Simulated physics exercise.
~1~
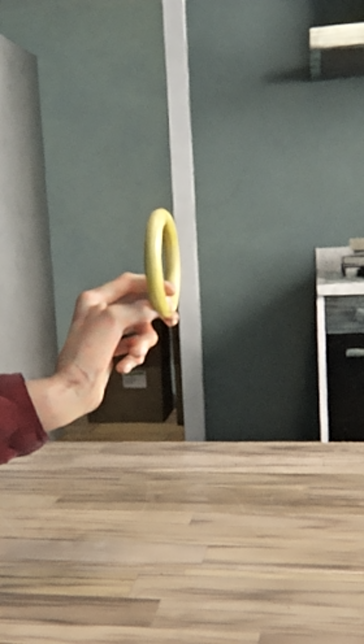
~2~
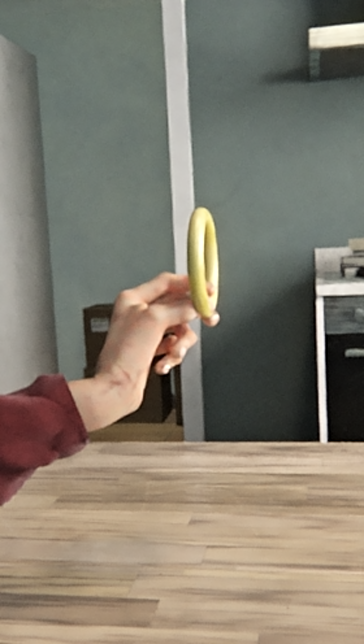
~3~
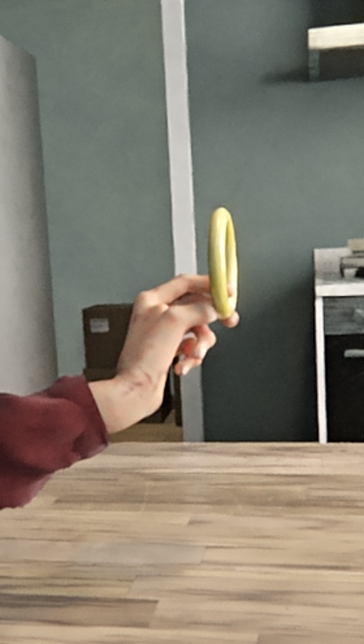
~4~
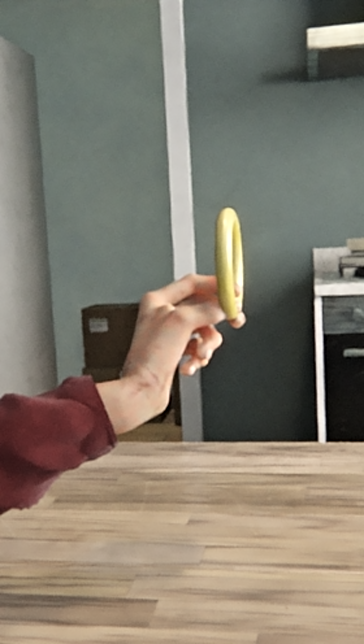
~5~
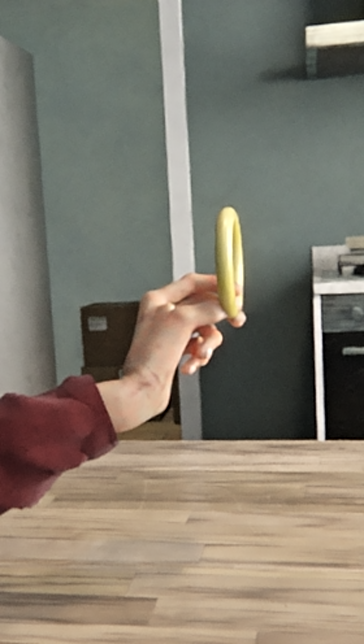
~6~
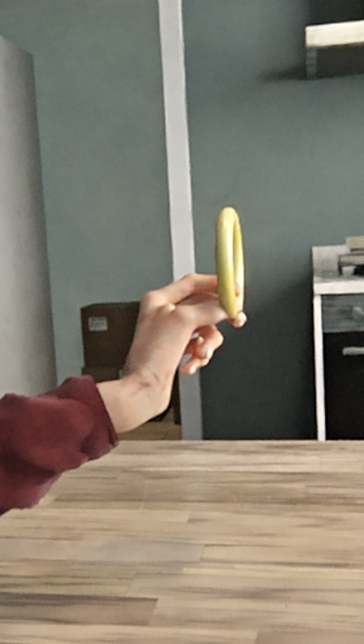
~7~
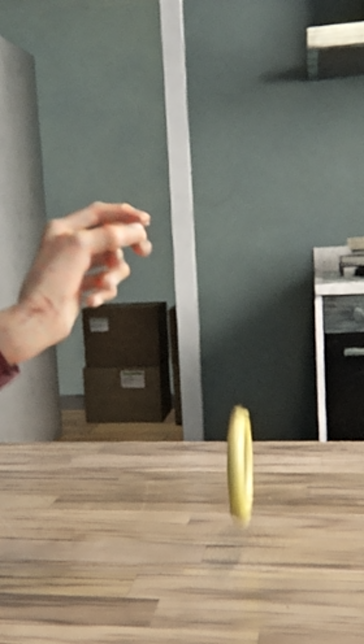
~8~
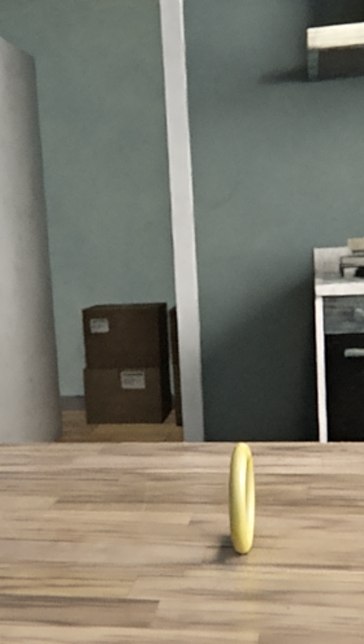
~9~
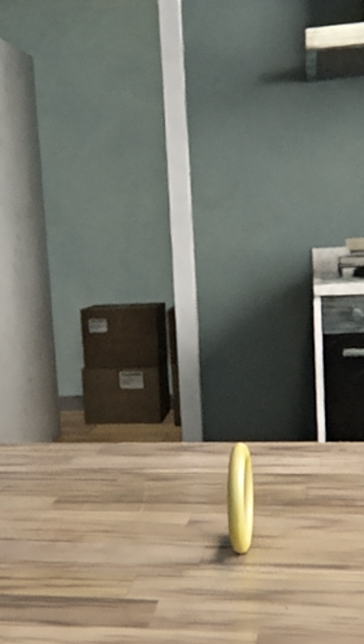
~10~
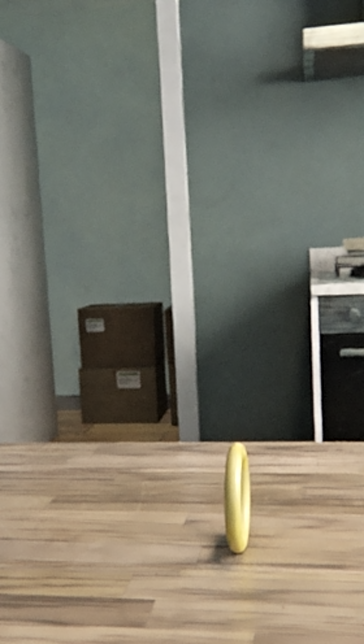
In a room with a wooden tabletop, a hand in a dark red sleeve carries a yellow ring to the right and holds it still, then lets go and draws back left as the ring drops to the table, where it stays standing upright on its edge.
